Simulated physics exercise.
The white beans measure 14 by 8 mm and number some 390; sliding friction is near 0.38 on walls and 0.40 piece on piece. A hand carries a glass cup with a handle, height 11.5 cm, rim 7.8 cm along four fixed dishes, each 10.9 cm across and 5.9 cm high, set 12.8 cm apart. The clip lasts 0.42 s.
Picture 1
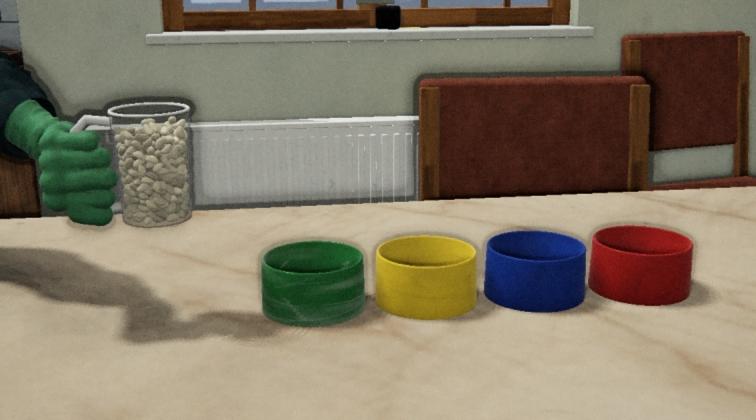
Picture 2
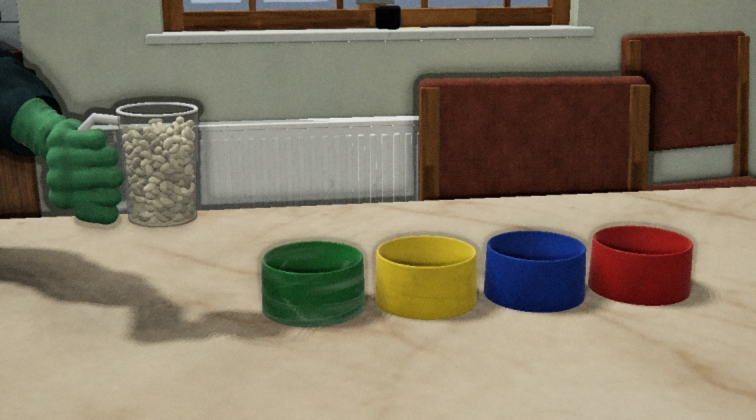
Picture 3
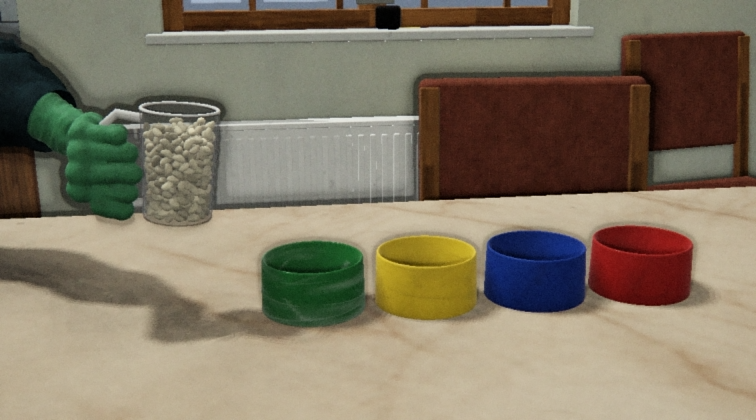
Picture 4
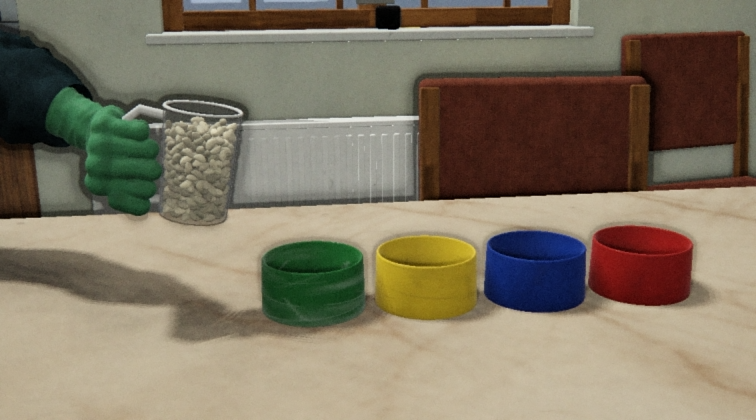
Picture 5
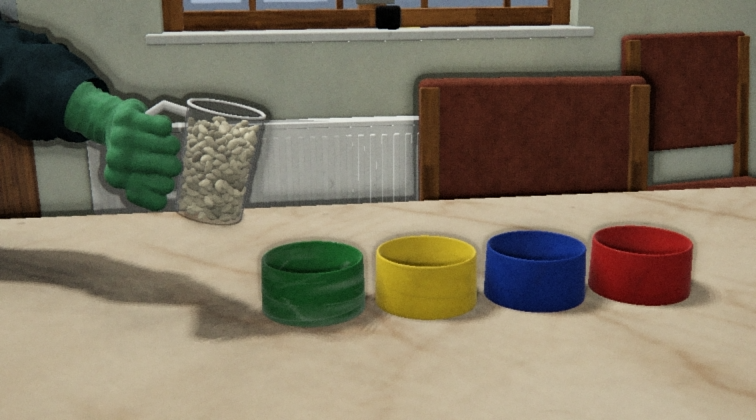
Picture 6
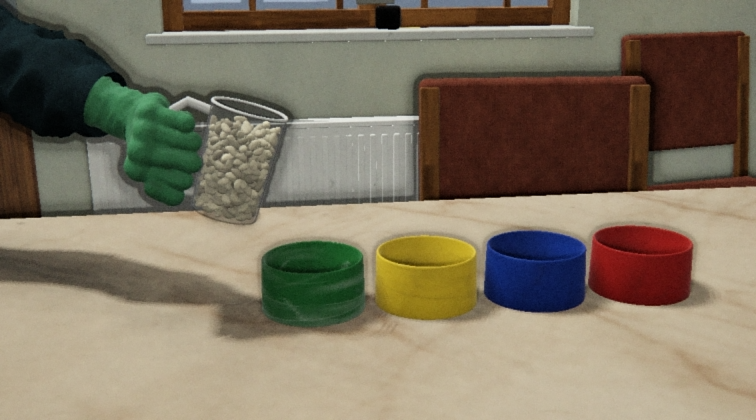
On a table, a green-gloved hand moves a cup of white beans right, tilting it slightly.
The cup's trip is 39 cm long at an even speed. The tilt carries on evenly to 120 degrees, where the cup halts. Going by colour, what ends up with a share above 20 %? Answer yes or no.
Red no, blue yes, green no, yellow no, counter yes.
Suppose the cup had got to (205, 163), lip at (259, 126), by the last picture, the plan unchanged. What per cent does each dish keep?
Red 0, blue 40, green 0, yellow 30.
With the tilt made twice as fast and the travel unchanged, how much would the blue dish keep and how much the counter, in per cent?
Then: Blue 70, counter 20.
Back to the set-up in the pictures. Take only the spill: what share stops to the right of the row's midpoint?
About 100 per cent.
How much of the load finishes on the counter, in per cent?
Roughly 35 per cent.
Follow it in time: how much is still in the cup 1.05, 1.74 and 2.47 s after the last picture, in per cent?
About 100, 85, 10.
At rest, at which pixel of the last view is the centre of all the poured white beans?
At about (559, 282).
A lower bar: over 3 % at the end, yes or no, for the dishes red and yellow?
Red yes; yellow no.
Then, 1.05 s after the last picture, tilt 65 degrees; cup holds 100 %.
Then, 1.74 s after the last picture, tilt 96 degrees; cup holds 85 %, red 5 %, blue 5 %.
Then, 2.47 s after the last picture, tilt 120 degrees; cup holds 10 %, red 5 %, blue 55 %.
In the end, red 5 %, blue 60 %, green 0 %, yellow 0 %, counter 35 %.
